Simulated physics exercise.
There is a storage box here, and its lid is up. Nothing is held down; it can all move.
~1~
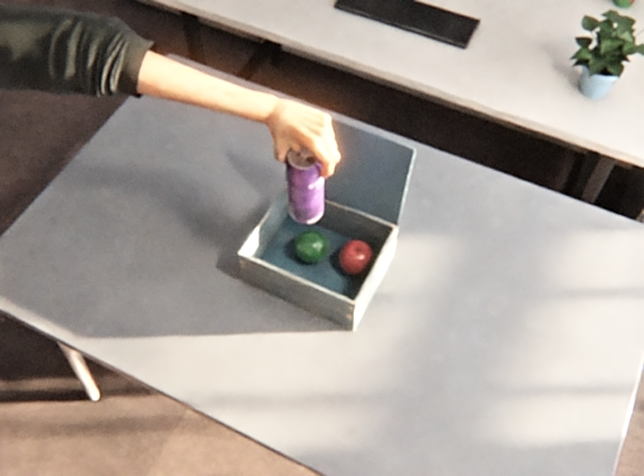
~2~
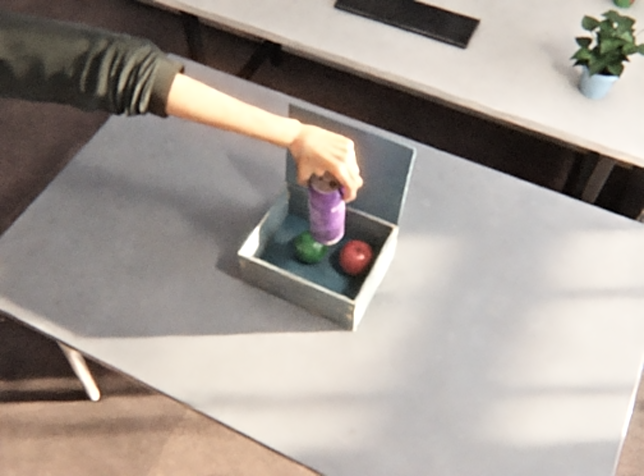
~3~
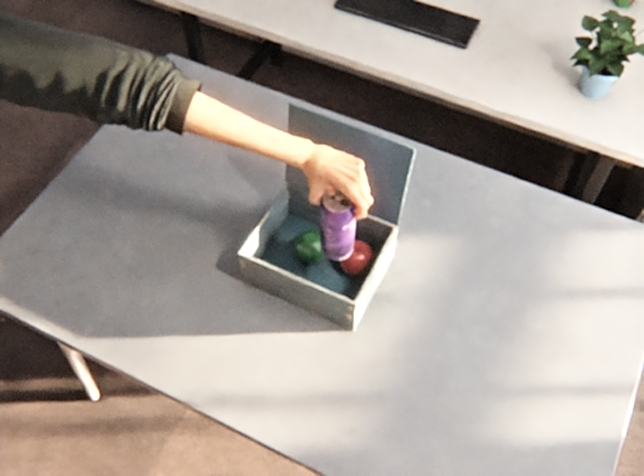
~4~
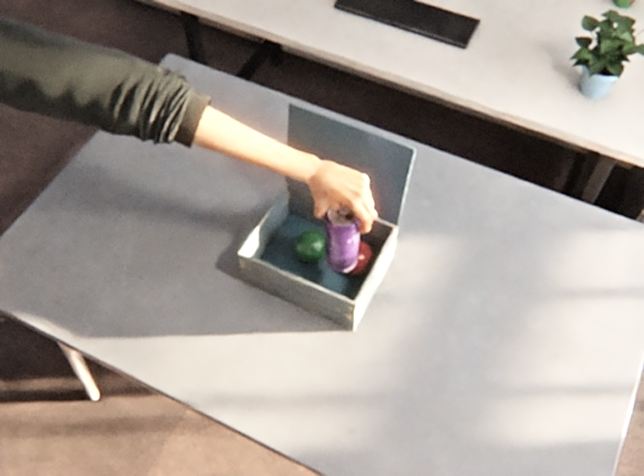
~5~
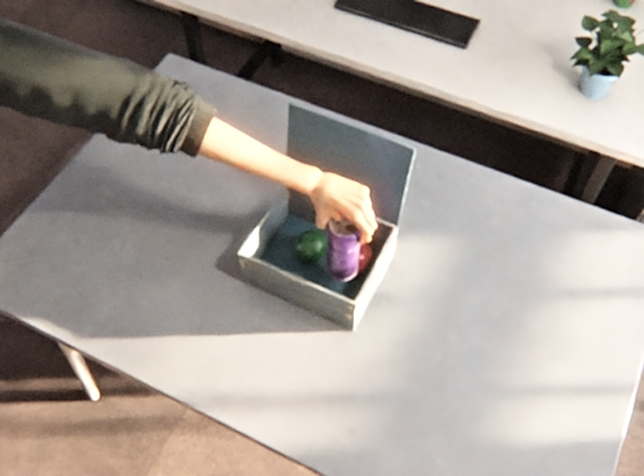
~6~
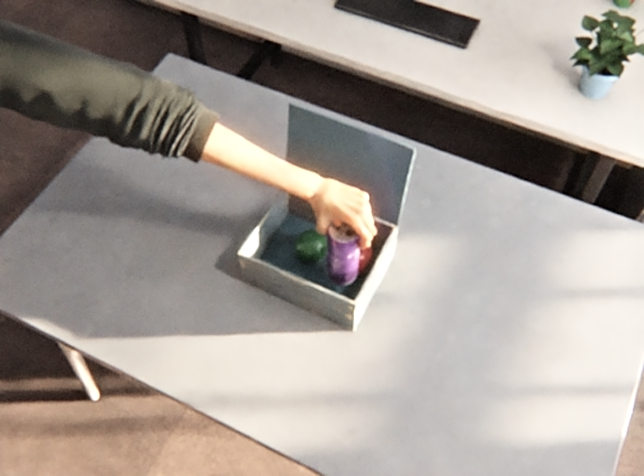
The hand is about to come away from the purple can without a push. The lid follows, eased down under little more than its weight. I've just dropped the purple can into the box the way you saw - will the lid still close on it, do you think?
No, it won't close.
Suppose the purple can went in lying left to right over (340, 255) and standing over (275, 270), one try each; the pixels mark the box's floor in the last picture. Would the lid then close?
Case one: Lid goes down; case two: Lid stays raised.
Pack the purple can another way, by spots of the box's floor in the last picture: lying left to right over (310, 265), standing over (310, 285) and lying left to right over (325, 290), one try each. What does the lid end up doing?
So: First go, the lid gets all the way down; second go, it can't get down; third go, it gets all the way down.
Then, 1.20 s past the last view, lid starting down; purple can displaced about its own width near (342, 274).
Then, 1.90 s past the last view, lid 36° above the rim; purple can displaced about its own width near (342, 274).
Finally, lid 27° above the rim; moved from the start, purple can; the other 2 still in place. Final places as the last picture's camera would see them, purple can near (342, 273).
